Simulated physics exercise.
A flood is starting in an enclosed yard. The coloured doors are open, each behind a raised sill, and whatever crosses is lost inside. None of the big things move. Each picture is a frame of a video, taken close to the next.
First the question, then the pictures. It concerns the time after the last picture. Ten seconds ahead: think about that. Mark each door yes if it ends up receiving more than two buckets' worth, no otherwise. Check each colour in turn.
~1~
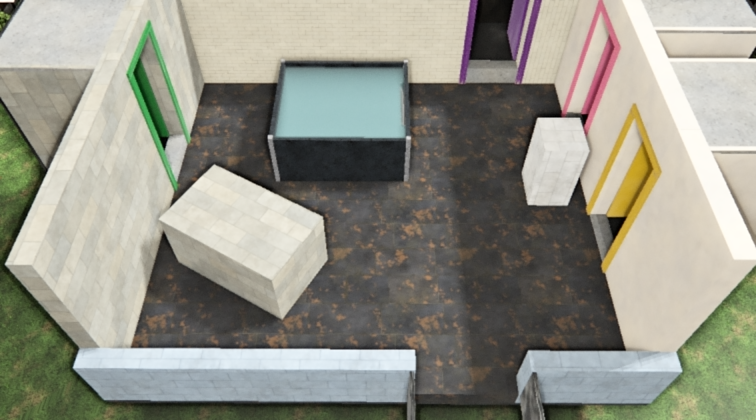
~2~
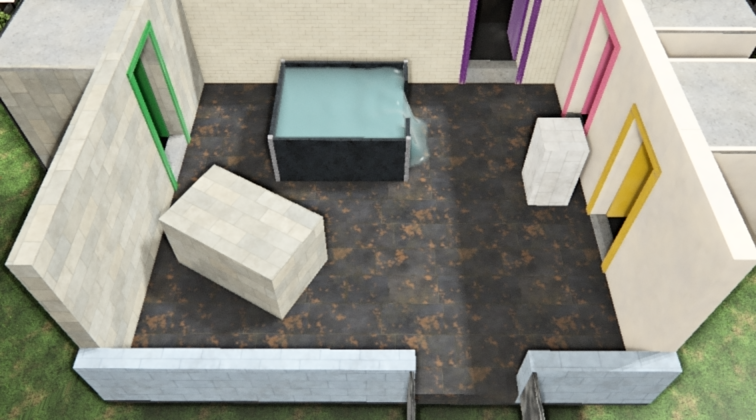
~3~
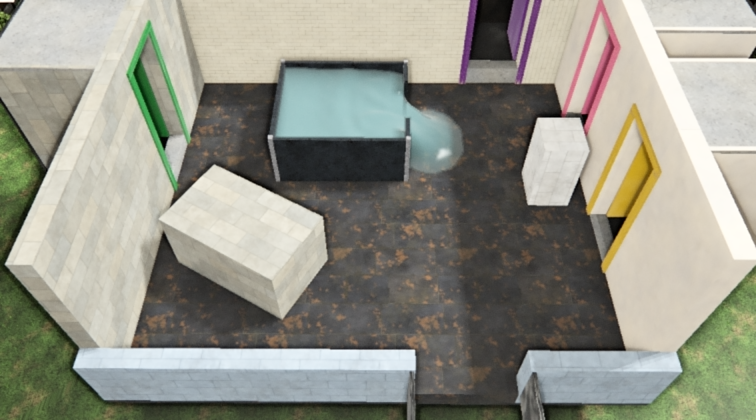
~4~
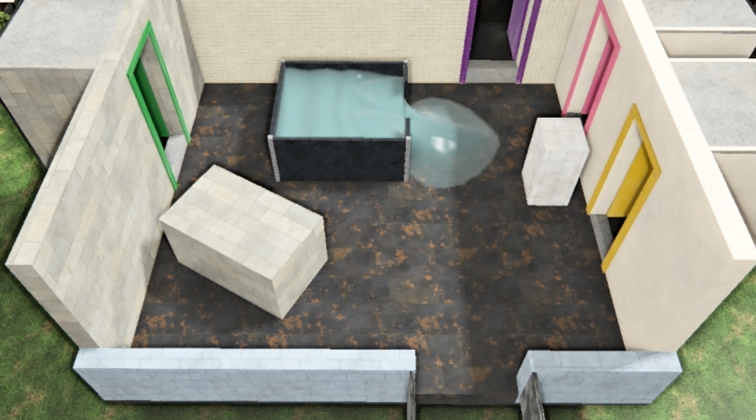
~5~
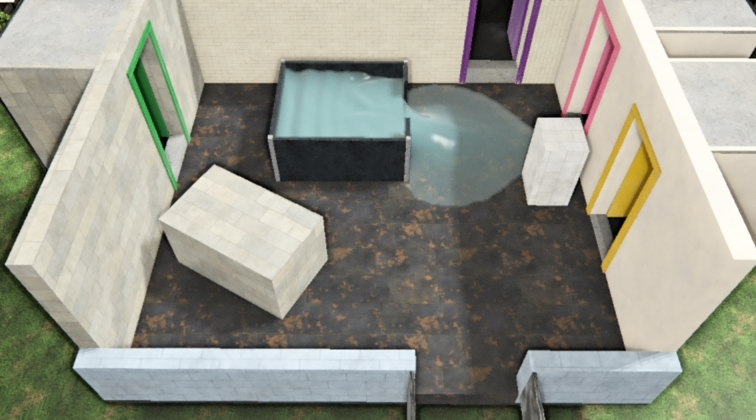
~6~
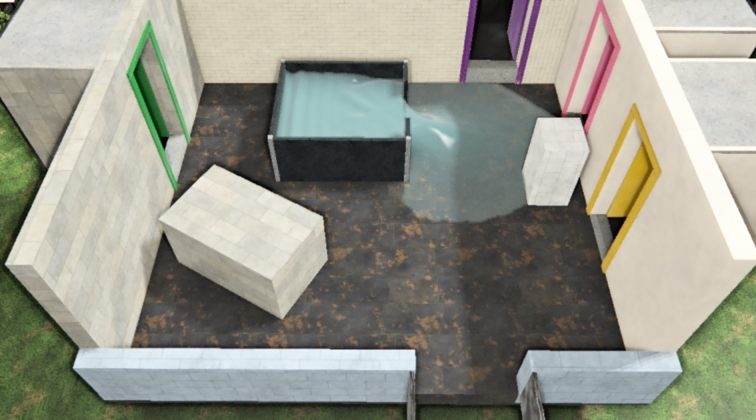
Purple door - no, yellow door - yes, green door - no, pink door - yes.
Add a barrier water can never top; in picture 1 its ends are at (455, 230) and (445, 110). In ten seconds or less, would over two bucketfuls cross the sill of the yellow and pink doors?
Log: Yellow - safe; pink - safe.
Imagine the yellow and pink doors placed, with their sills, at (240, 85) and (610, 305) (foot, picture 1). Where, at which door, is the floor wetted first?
The purple door.
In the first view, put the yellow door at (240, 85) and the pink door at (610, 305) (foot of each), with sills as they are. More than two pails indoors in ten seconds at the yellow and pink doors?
Yellow door: Crosses the line; pink door: Stays below the line.
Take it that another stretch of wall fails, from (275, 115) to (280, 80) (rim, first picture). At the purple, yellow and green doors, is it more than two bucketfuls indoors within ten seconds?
Outcome - purple door: Short of the mark, yellow door: Past the mark, green door: Past the mark.
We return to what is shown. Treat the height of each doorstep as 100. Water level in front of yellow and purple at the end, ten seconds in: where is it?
Respectively about 210 and 30 per cent.
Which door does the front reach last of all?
That would be the door marked green.
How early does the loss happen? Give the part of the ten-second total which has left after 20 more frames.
Estimated share: Close to 40 %.
A moment on, water covers 30 % of the floor; the purple door wet at the sill, nothing in, the yellow door wet at the sill, nothing in, the green door not reached, the pink door over two buckets in.
Next, water covers 35 % of the floor; the purple door wet at the sill, nothing in, the yellow door wet at the sill, nothing in, the green door not reached, the pink door far over two buckets in.
Then, water covers 45 % of the floor; the purple door wet at the sill, nothing in, the yellow door under two buckets in, the green door not reached, the pink door far over two buckets in.
Later, water covers 70 % of the floor; the purple door wet at the sill, nothing in, the yellow door over two buckets in, the green door not reached, the pink door far over two buckets in.
In the end, water covers 95 % of the floor; the purple door wet at the sill, nothing in, the yellow door over two buckets in, the green door wet at the sill, nothing in, the pink door far over two buckets in.
